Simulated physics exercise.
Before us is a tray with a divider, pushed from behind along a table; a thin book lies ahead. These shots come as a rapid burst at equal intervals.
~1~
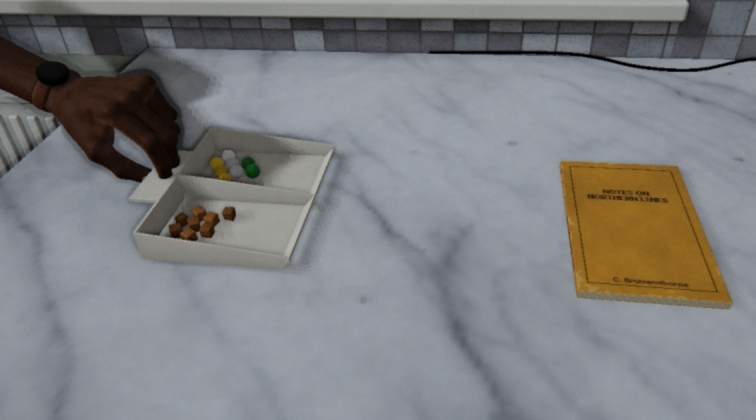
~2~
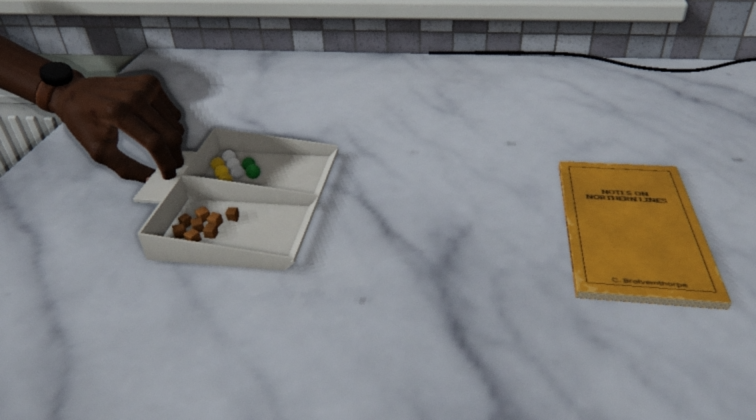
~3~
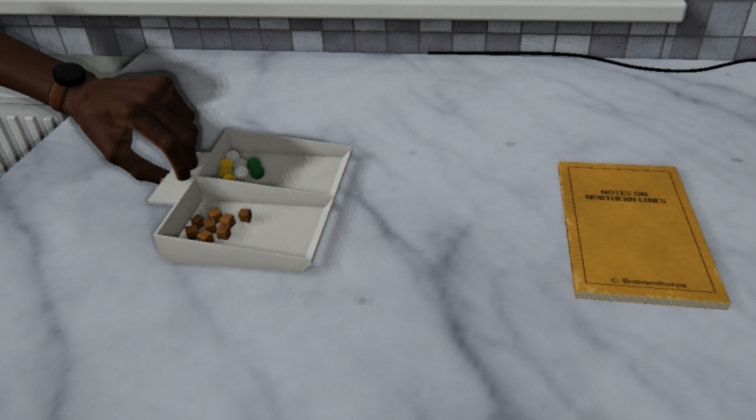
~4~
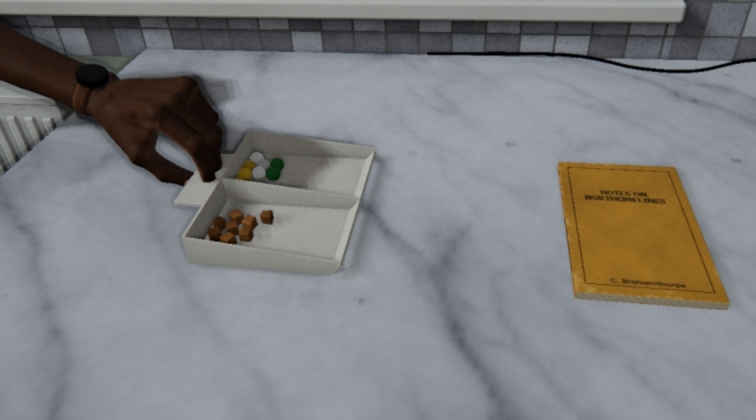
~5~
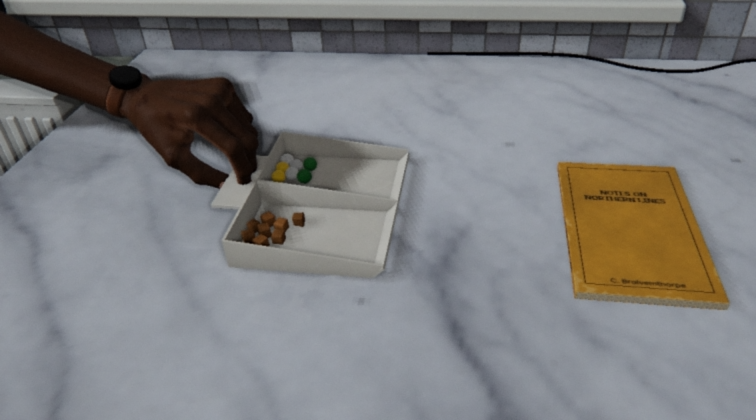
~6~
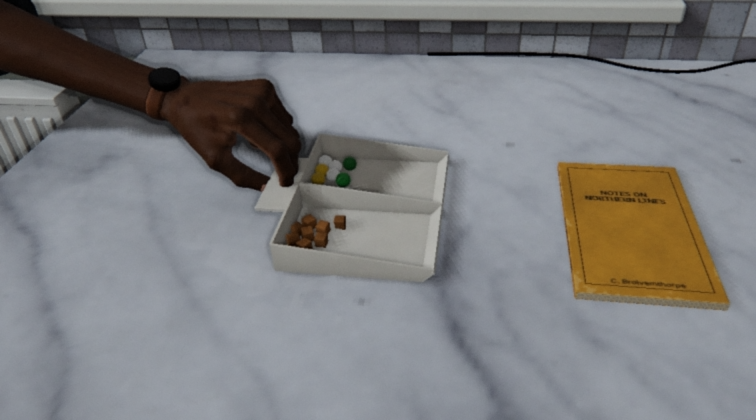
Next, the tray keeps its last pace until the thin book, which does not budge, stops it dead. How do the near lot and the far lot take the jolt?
The near lot does not leave; the far lot lets some escape.
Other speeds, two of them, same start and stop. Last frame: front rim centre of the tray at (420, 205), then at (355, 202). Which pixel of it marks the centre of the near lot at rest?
Near (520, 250) in the first try and near (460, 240) in the second.
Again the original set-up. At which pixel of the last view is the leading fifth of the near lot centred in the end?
Centre close to (552, 243) px.
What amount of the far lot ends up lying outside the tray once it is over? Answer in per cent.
It works out to around 60 in a hundred.
Then, 0.08 s past the last view, tray still sliding, front rim near (504, 210); near lot all inside; far lot all inside.
Then, 0.26 s past the last view, tray stopped at the thin book; near lot all inside, moved towards the front rim; far lot all inside, moved towards the front rim.
Then, 0.47 s past the last view, tray stopped at the thin book; near lot all inside, moved towards the front rim; far lot about two thirds out of the tray.
Finally, tray stopped at the thin book; near lot all inside, moved towards the front rim; far lot about two thirds out of the tray.
